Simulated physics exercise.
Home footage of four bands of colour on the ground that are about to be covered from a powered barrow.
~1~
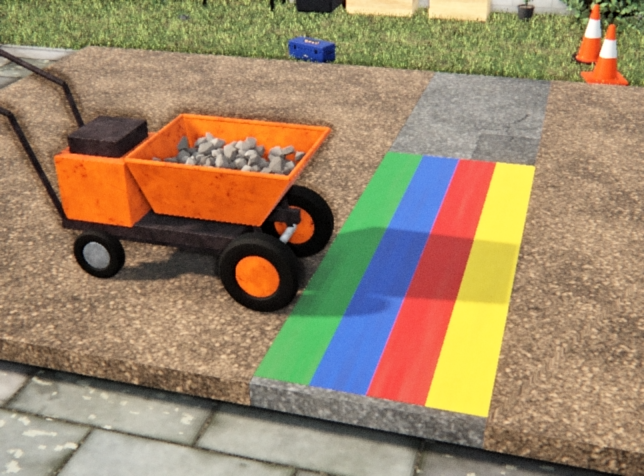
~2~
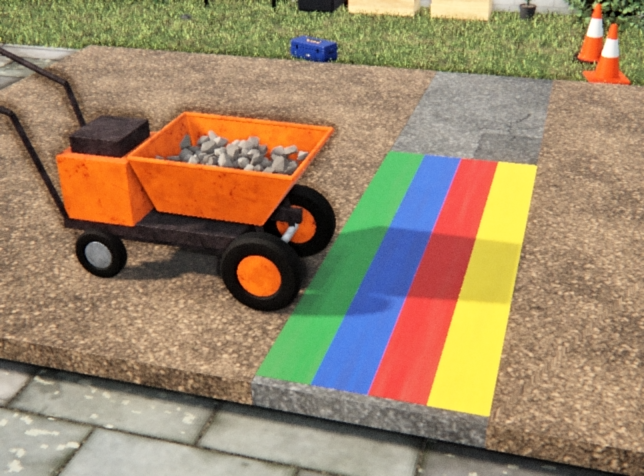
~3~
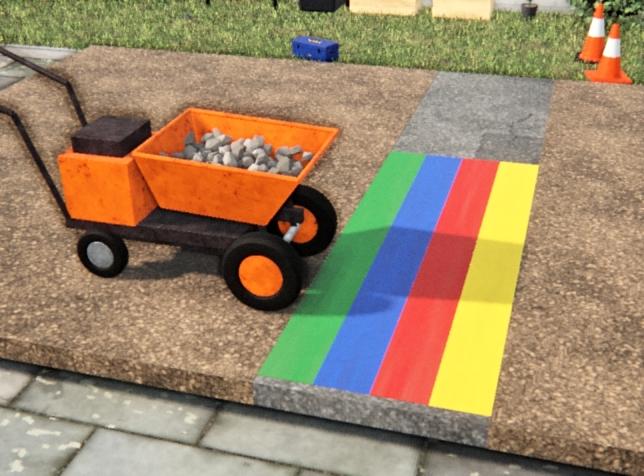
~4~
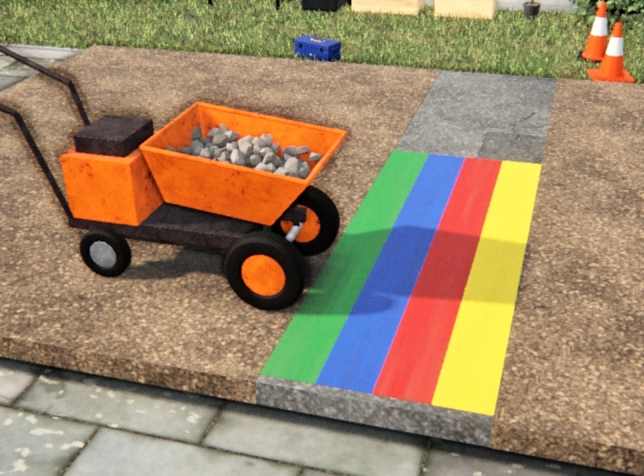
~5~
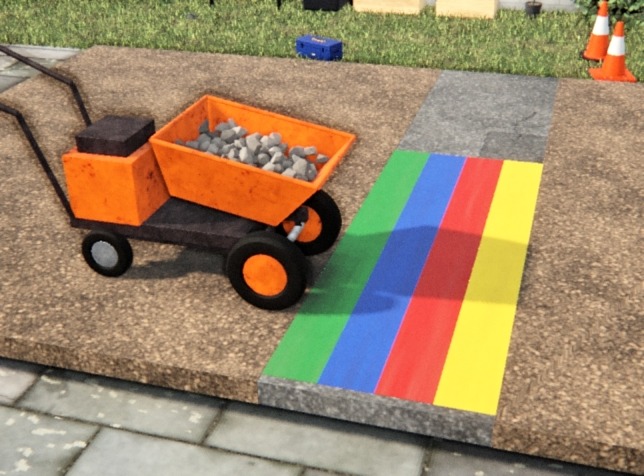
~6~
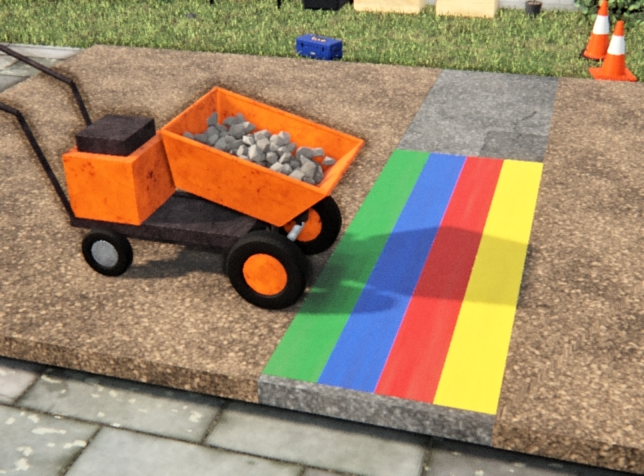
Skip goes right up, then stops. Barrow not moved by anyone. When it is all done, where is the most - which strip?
On the red strip.
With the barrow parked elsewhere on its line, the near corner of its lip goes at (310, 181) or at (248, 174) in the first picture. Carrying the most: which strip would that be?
I would say the red strip the first time, then the strip in blue the next.
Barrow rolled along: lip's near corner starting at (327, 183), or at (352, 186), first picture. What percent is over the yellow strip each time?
About 30 % and about 40 %.
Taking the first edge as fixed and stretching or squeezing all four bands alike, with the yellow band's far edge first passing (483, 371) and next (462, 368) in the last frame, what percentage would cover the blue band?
10 and 0 in a hundred.
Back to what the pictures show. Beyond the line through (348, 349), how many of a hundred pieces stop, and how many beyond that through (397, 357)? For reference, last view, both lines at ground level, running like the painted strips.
Around 70 in a hundred for the first, 50 in a hundred for the second.
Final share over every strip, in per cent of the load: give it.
The green strip takes 0 per cent, the blue strip 15, the red strip 35 and the yellow strip 15.
Soon, skip tipped steeply; all in the skip.
A while on, skip tipped right over; most in the skip; a stray few over the blue strip; a small part over the red strip; a stray few over the yellow strip.
Towards the end, skip tipped right over; about a third in the skip; a small part over the blue strip; about a third over the red strip; a small part over the yellow strip; a stray few off the paint.
Finally, skip tipped right over; about a quarter in the skip; none over the green strip; about a quarter over the blue strip; about a third over the red strip; a small part over the yellow strip; a stray few off the paint.
